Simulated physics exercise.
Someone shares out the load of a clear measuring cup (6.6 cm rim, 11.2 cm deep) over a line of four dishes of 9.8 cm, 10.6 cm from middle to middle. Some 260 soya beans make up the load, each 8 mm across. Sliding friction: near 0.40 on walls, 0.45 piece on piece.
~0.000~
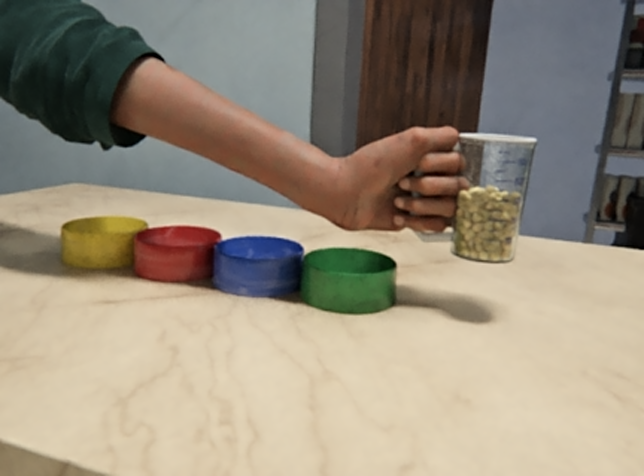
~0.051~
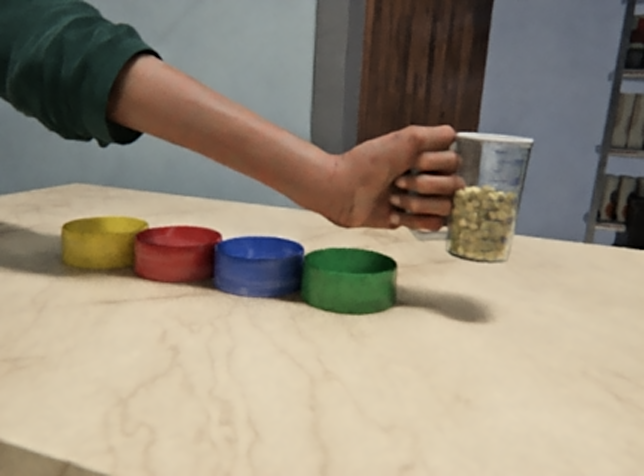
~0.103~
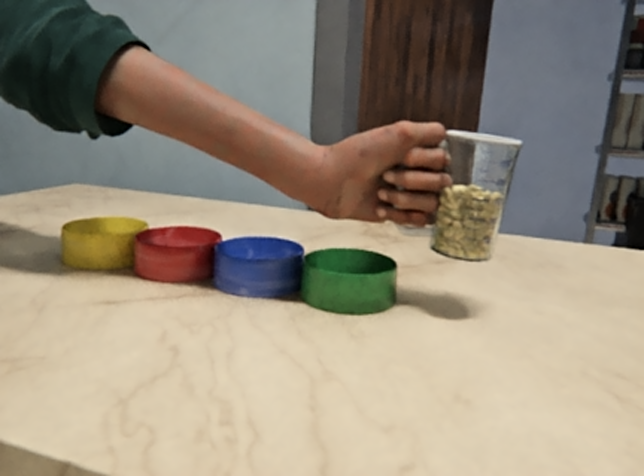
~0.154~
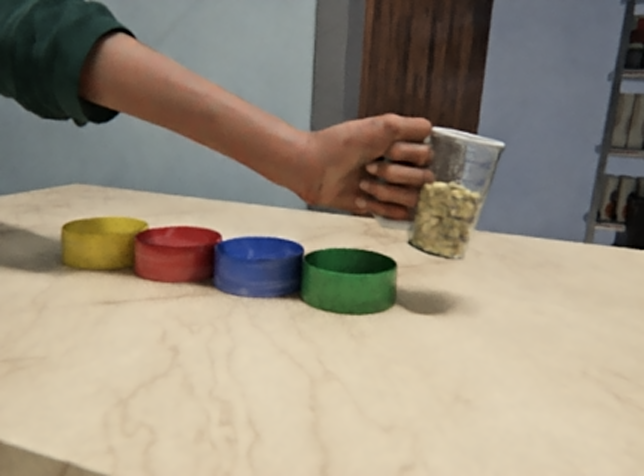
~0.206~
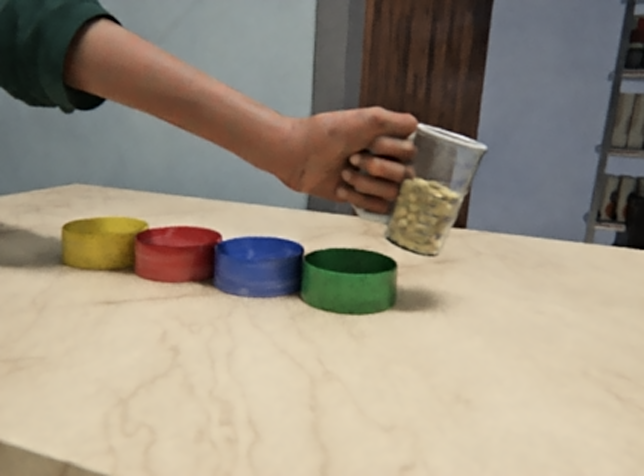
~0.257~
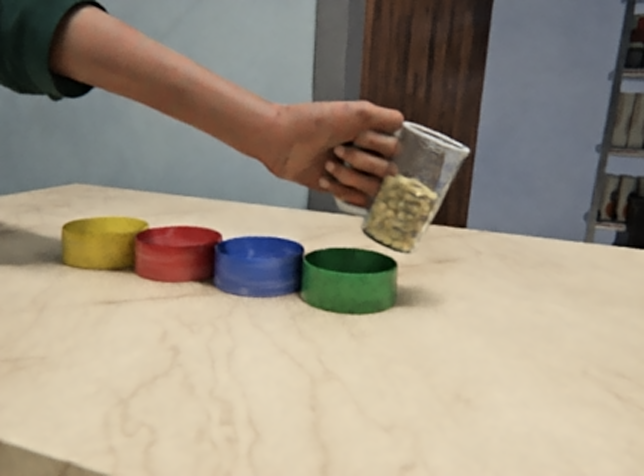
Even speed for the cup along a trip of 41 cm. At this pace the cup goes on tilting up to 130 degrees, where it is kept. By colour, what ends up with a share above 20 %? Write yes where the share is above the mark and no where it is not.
Red dish: Yes, blue dish: No, green dish: No, yellow dish: No, counter: No.
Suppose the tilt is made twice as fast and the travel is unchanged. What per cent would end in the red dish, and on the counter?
That gives red 10 with 10 for the counter.
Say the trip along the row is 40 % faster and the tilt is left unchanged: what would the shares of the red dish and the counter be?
Shares: Red 100, counter 0.
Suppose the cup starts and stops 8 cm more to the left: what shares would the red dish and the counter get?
Shares - red 0 / counter 0.
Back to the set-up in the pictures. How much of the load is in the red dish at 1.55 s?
It works out to some 95 per cent.
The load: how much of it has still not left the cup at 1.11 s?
Roughly 100 percent.
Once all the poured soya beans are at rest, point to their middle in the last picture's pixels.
Est. centre at rest: (181, 254) px.
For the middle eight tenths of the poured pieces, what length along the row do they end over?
It spans about 6 centimetres along the dishes.
After 0.77 s, tilt 72 degrees; cup holds 100 %.
After 1.11 s, tilt 107 degrees; cup holds 100 %.
Then, at 1.55 s, tilt 130 degrees; cup holds 5 %, red 95 %.
By 2.0 s all is still; red 100 %, blue 0 %, green 0 %, yellow 0 %, counter 0 %.
